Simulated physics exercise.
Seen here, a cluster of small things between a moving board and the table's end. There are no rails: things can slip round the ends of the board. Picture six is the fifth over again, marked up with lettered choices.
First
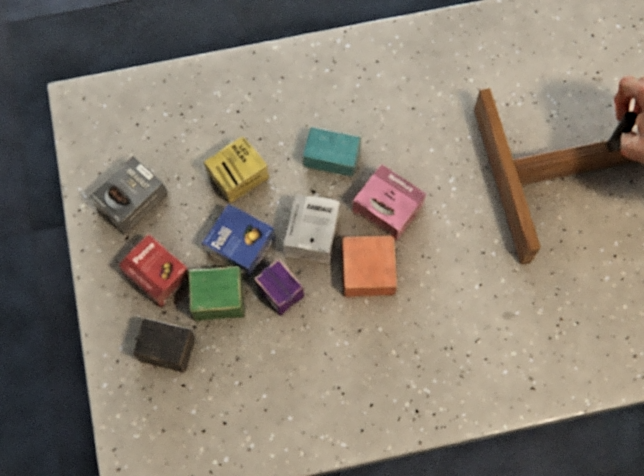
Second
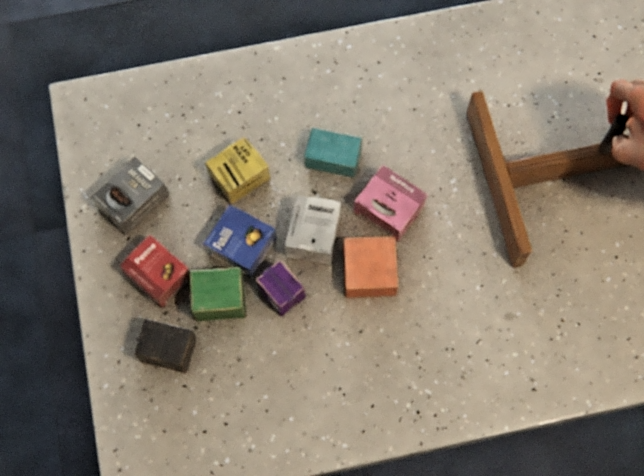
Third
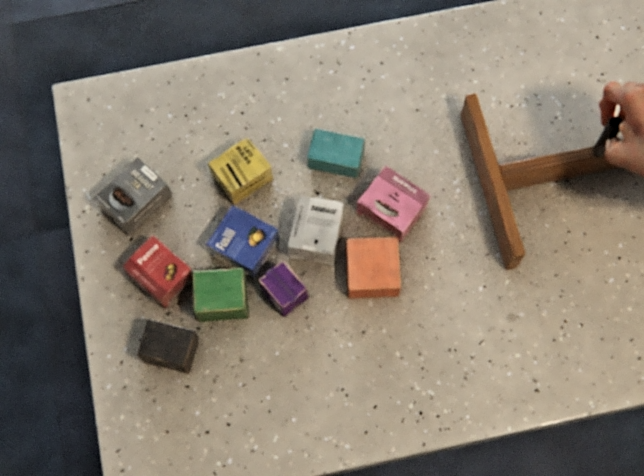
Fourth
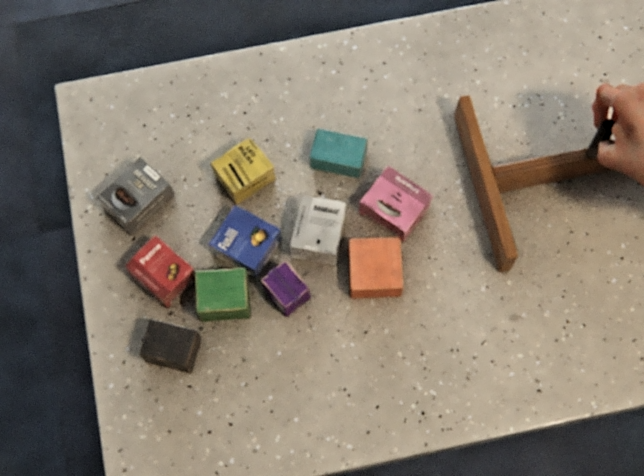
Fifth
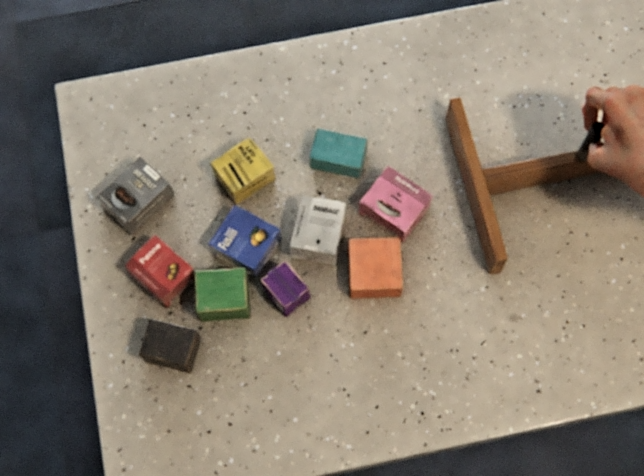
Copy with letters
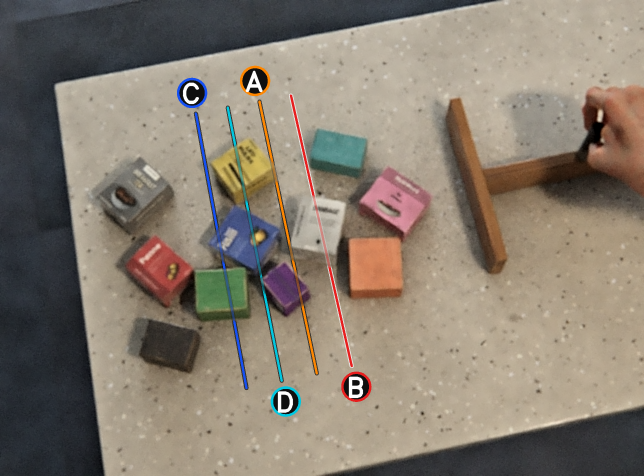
The clip shows a hand at the right slowly sliding a T-shaped wooden tool a short way left across a speckled tabletop, toward a cluster of small coloured boxes and blocks, which stay in place without being touched.
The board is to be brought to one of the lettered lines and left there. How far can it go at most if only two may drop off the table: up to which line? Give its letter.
It can go as far as C.
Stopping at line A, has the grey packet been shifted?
By then, no.
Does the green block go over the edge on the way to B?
No.
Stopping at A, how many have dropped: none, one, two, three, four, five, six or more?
By then, none.
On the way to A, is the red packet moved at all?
Yes.
On the copy, A at (287, 230); B at (320, 224); C at (220, 244); D at (253, 237).
On C. First, board (386, 194); turquoise block (333, 155); orange block (368, 270).
Then, board (292, 213); red packet (118, 286); blue packet (164, 256).
Finally, board (221, 227); red packet over the edge; grey packet over the edge; two fallen.
By contrast, A is within the limit but short; B is within the limit but short; D is within the limit but short.
